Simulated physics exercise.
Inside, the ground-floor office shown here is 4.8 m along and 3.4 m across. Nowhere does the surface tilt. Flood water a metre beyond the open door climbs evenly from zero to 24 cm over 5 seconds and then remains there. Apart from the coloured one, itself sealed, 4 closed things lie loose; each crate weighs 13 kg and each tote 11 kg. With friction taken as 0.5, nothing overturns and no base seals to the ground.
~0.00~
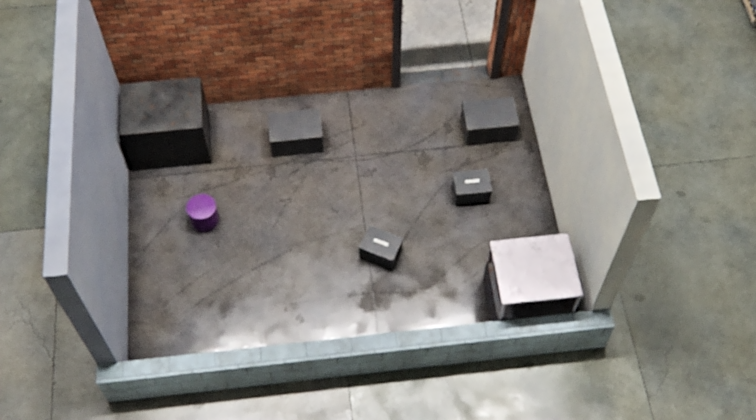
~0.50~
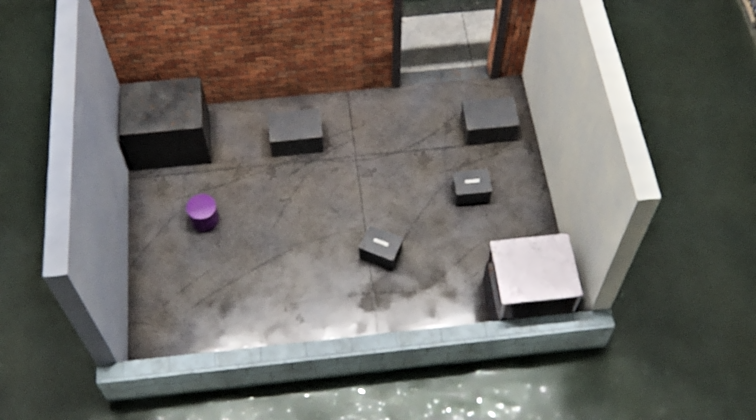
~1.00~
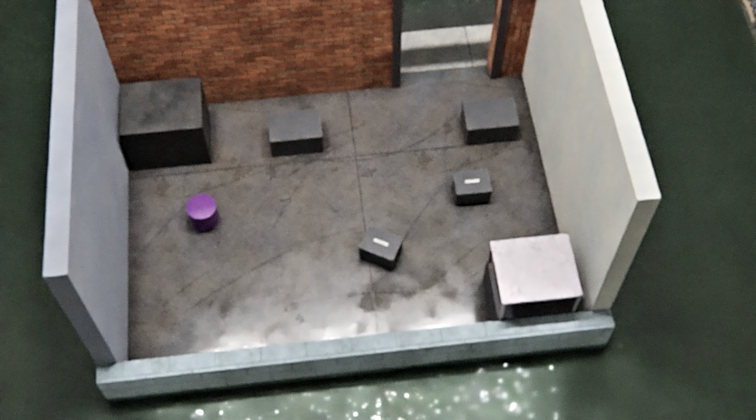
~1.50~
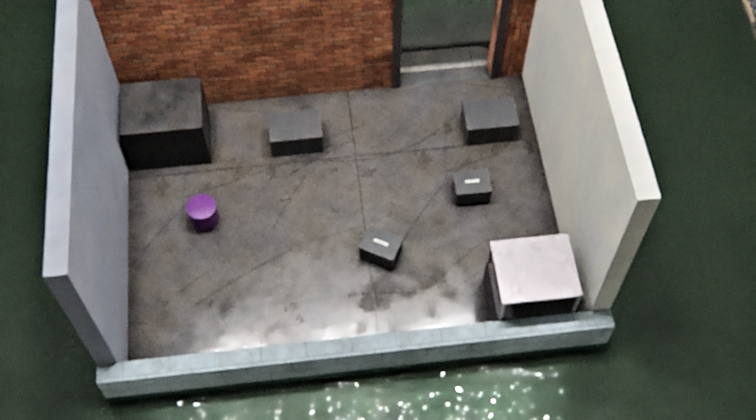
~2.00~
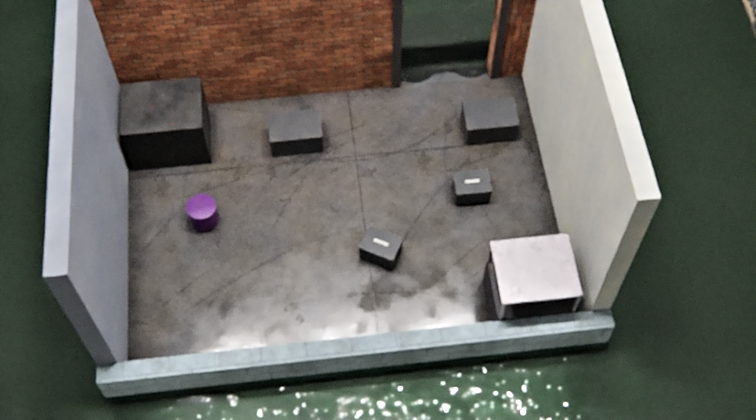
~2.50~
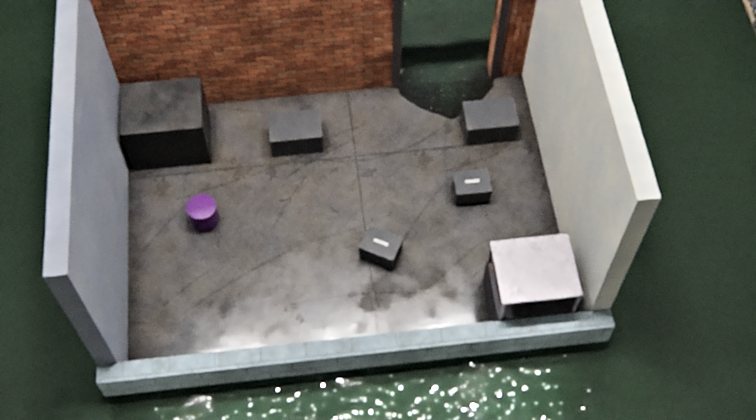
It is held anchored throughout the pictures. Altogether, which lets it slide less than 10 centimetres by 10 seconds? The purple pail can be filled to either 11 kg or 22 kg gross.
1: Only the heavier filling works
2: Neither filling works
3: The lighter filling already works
Option 3: The lighter filling already works.
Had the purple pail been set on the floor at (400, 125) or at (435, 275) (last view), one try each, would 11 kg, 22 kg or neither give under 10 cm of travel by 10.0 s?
Taking the two spots in turn, only the heavier keeps it, then only the heavier keeps it.
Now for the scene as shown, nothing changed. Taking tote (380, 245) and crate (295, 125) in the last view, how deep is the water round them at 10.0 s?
Close to 13 and 1 centimetres.
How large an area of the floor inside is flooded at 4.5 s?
Roughly 5.0 m2.
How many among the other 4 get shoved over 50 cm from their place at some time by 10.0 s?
That makes 3.
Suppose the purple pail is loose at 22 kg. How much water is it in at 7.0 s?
Depth: Approx. 2 cm.
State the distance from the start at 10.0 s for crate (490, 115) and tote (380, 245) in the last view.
In turn: 150 cm, 200 cm.
After 3.5 s the purple pail would be 0 cm from its start with 11 kg and 0 cm from its start with 22 kg; 0 cm of water round it then.
After 4.5 s the purple pail would be 0 cm from its start with 11 kg and 0 cm from its start with 22 kg; 0 cm of water round it then.
After 7.0 s the purple pail would be 0 cm from its start with 11 kg and 0 cm from its start with 22 kg; 2 cm of water round it then.
After 10.0 s the purple pail would be 0 cm from its start with 11 kg and 0 cm from its start with 22 kg; 5 cm of water round it then.
